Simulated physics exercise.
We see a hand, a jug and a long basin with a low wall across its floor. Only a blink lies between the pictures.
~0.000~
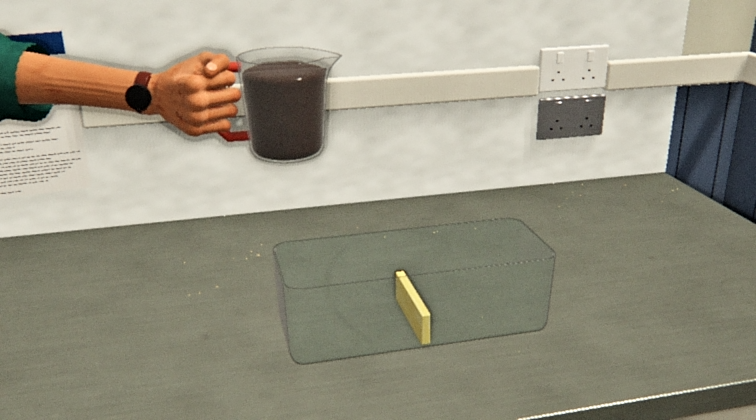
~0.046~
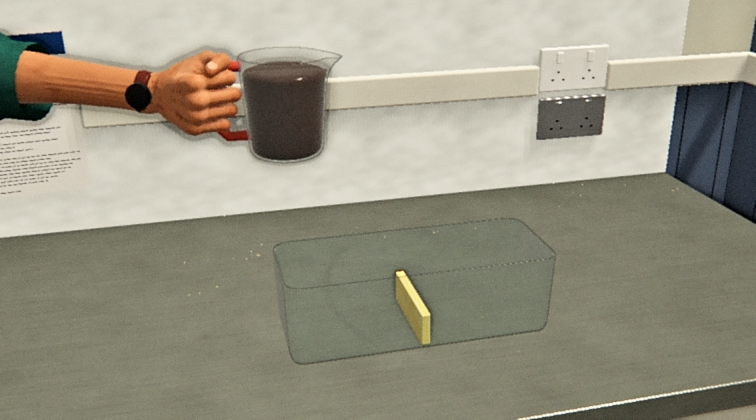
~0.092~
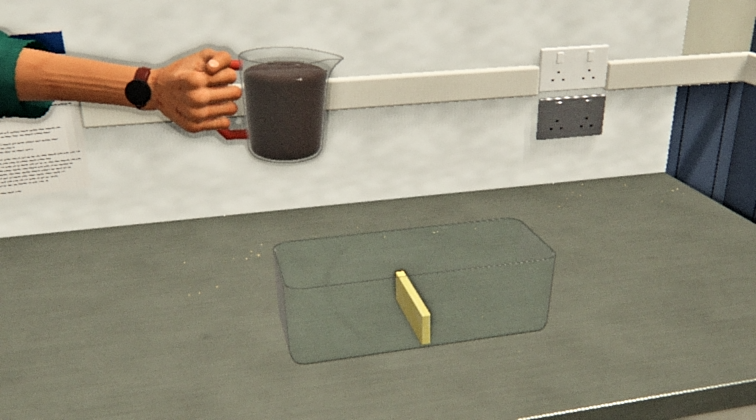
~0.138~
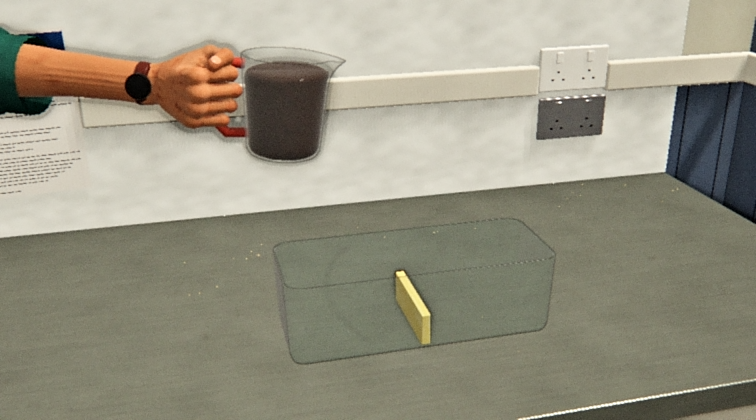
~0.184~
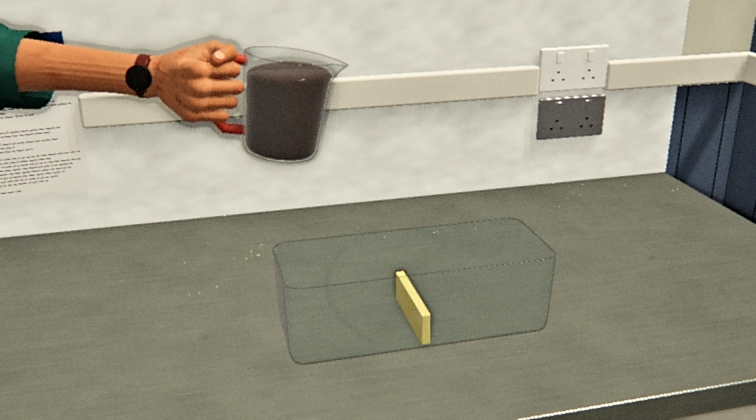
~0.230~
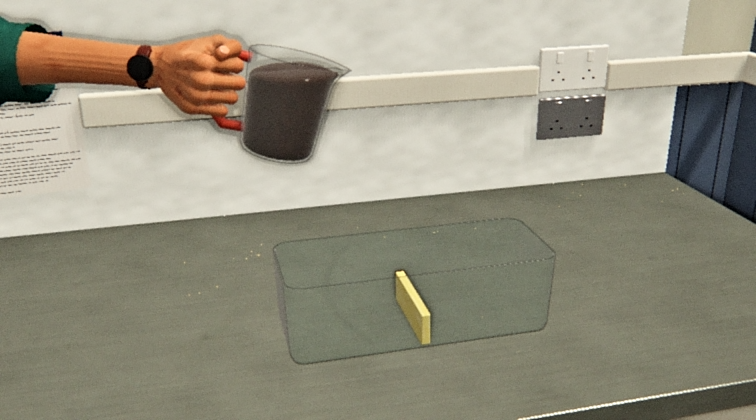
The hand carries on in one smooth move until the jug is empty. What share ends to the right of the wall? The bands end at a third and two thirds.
It comes to from a third to two thirds.
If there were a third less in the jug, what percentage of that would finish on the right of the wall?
Close to 15 per cent.
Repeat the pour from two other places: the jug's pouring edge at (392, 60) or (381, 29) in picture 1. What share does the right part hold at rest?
In turn 90 and 90 in a hundred.
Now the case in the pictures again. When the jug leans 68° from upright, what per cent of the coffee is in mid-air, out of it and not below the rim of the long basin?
Roughly 20 in a hundred.
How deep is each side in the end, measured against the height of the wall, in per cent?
Some 30 per cent left and 30 right.
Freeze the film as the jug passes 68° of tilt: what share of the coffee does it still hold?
Near 80 %.
A moment on, the jug is tipped part way and 78 per cent is still to pour, 1 is left of the wall and 1 right of it.
Next, the jug is tipped on its side and 31 per cent is still to pour, 11 is left of the wall and 29 right of it.
Then the jug is tipped on its side and 6 per cent is still to pour, 39 is left of the wall and 46 right of it.
Later the jug is tipped on its side and 1 per cent is still to pour, 50 is left of the wall and 47 right of it.
Finally, 51 per cent lies left of the wall, 47 right of it and 2 outside.
